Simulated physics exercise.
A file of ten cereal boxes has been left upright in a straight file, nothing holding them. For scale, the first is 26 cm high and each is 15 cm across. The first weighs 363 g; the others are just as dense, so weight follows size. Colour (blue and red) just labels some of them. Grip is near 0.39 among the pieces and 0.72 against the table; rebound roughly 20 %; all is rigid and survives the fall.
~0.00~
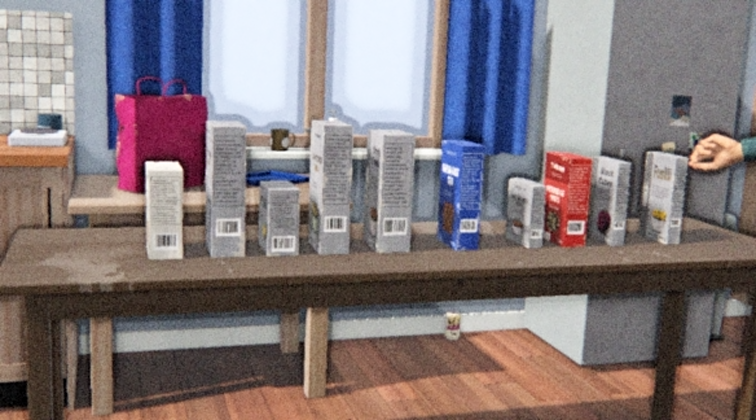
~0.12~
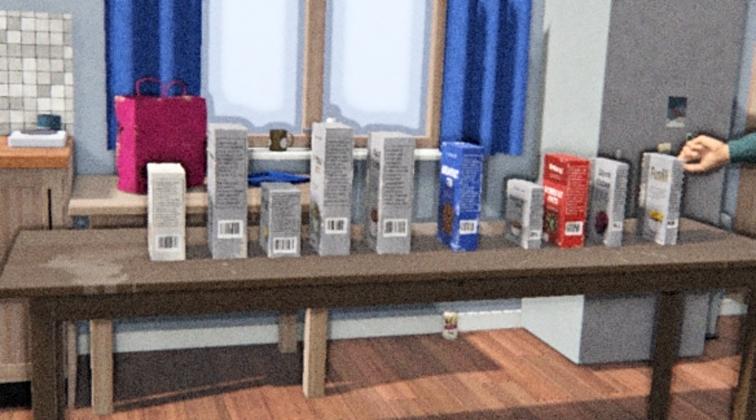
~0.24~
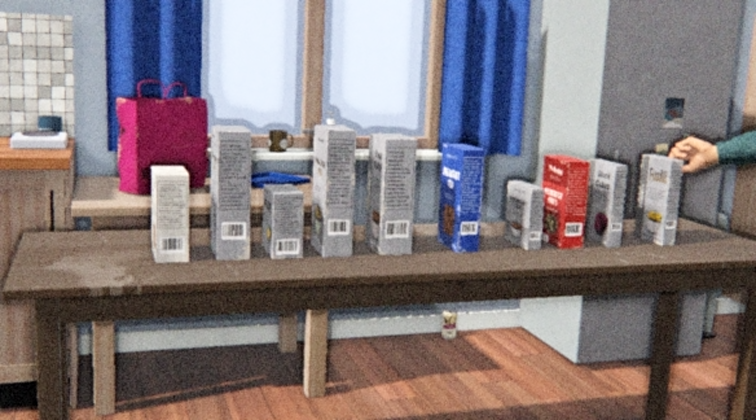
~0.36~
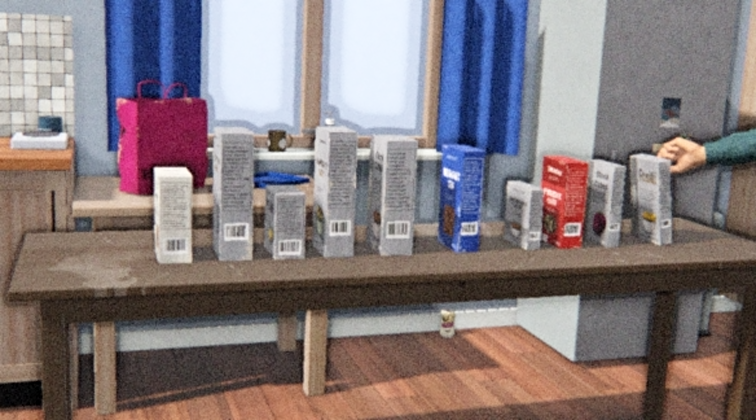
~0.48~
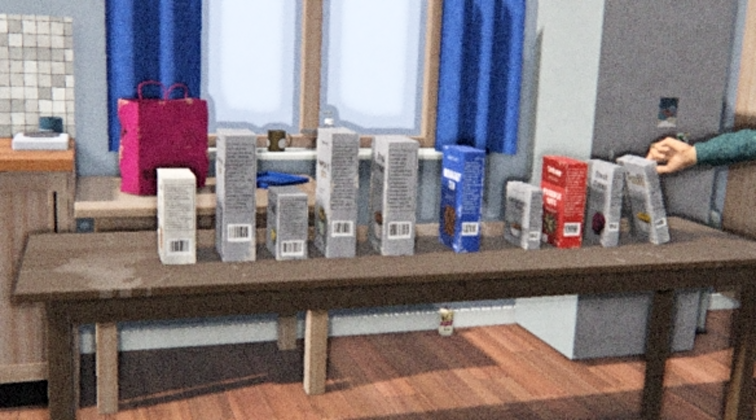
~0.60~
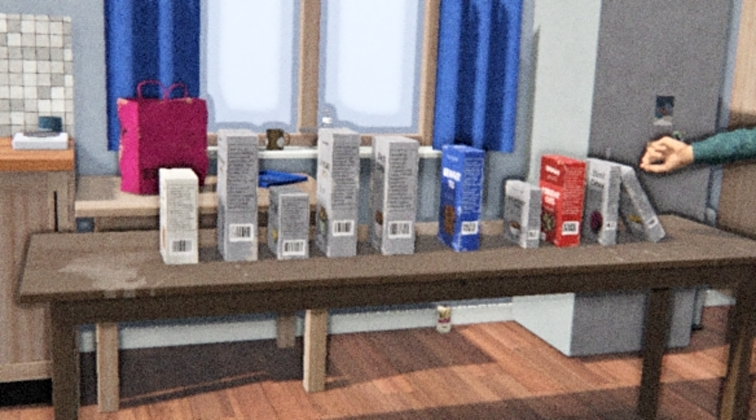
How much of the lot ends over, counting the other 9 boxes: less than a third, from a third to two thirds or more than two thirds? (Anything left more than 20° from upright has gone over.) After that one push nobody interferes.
It comes to from a third to two thirds.
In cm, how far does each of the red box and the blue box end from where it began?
Red 20, blue 10.
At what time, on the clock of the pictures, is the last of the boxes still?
At about 2.0 s.
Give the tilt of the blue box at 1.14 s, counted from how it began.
Roughly 0°.
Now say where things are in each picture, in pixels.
In the first frame (each place is the centre of the face we see best; the camera moves round a little), finger (697, 161) 7 cm from the first box; red box (555, 199); blue box (471, 199); the others all in place.
Finger 38 mm from the first box; red box (553, 200), in the second frame.
Finger 3 mm from the first box; red box (553, 202), in the third frame.
Finger pushing; red box (552, 202); the others all in place, in the fourth frame.
Finger stopped; red box (551, 202); the others all in place, in the fifth frame.
Finger (648, 163) stopped; red box (550, 201); blue box (471, 202); the others all in place, in the sixth frame.
By 0.90 s, 1 of the 9 other boxes over; red box tilted 15°.
By 1.14 s, 3 of the 9 other boxes over; red box tilted 62°.
When it is over (2.2 s), 4 of the 9 other boxes over; red box tilted 63°; blue box tilted 23°. That is 44 per cent. Five left standing. In pixels of the last frame, middles, red box near (515, 214), blue box near (436, 197).
